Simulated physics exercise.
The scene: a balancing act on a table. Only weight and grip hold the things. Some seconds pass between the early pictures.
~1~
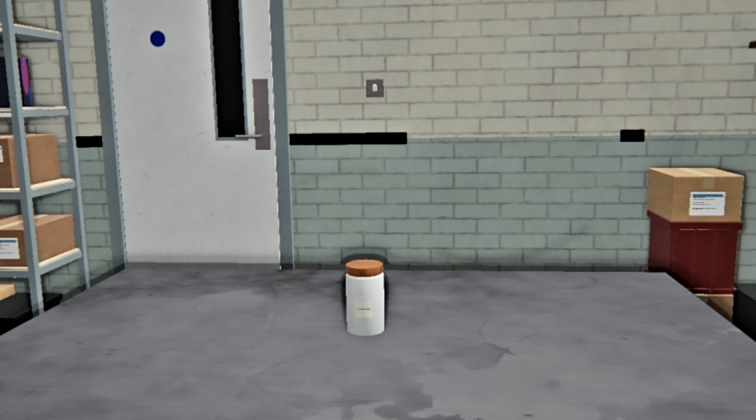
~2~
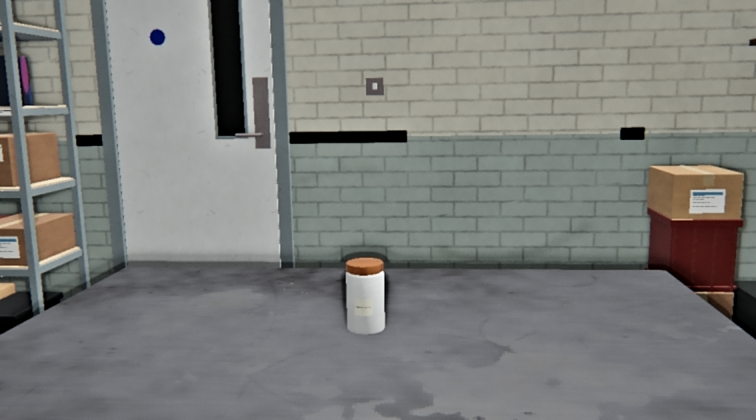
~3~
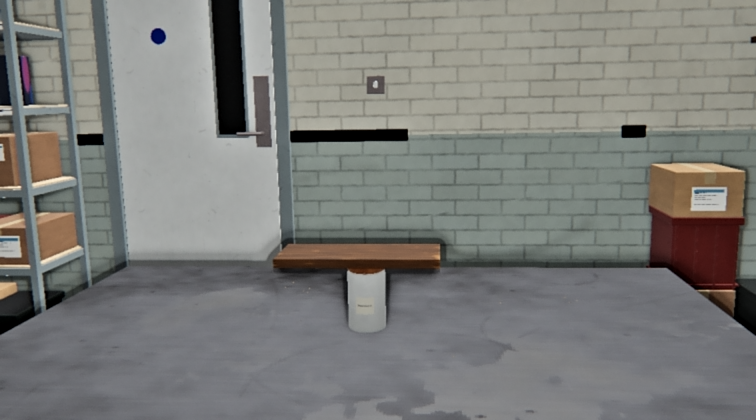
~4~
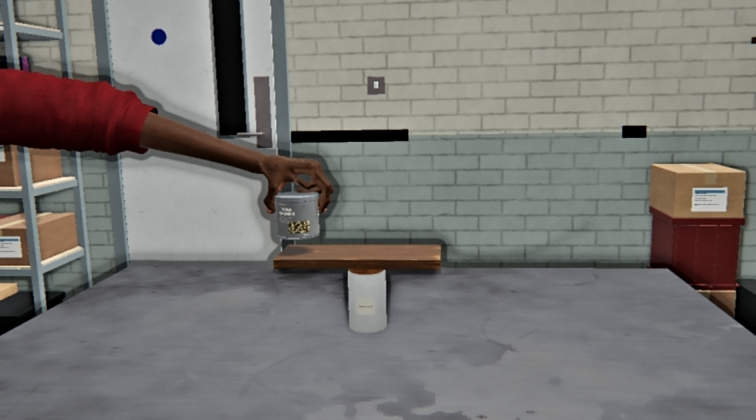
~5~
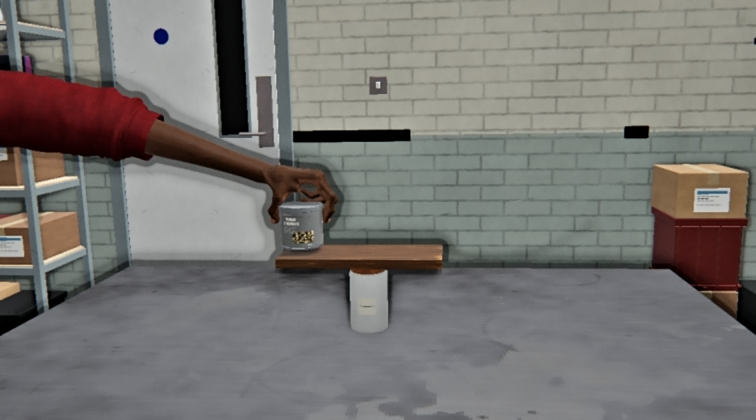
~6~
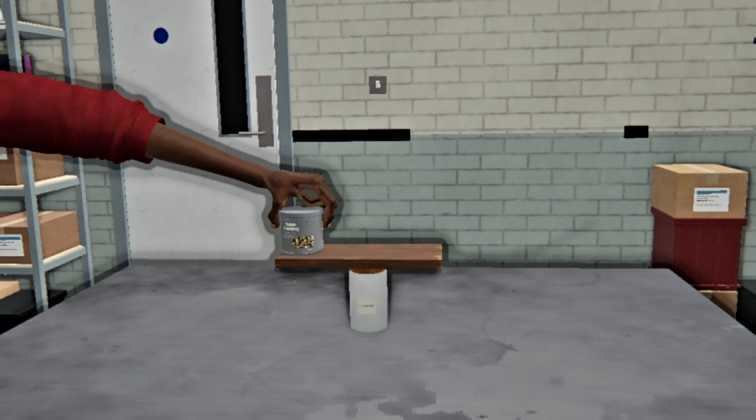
A wooden board appears across the top of a white jar with a brown lid, which at first stands alone on a grey table. Then a red-sleeved arm reaches in from the left, holding a grey tin, and lowers it slightly onto the board's left end, the hand still gripping it.
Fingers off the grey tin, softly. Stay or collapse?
Here the stack gives way.
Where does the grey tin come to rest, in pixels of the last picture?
Near (268, 303).
Then, 0.40 s on from there, grey tin now fallen; brown board turned 68° from how it was put.
Then, 0.50 s on from there, brown board on its side.
In the end, fallen, grey tin; toppled in the stack, brown board; white jar unmoved. At the end, from the last picture's camera, grey tin near (268, 303). The stack loses its balance.
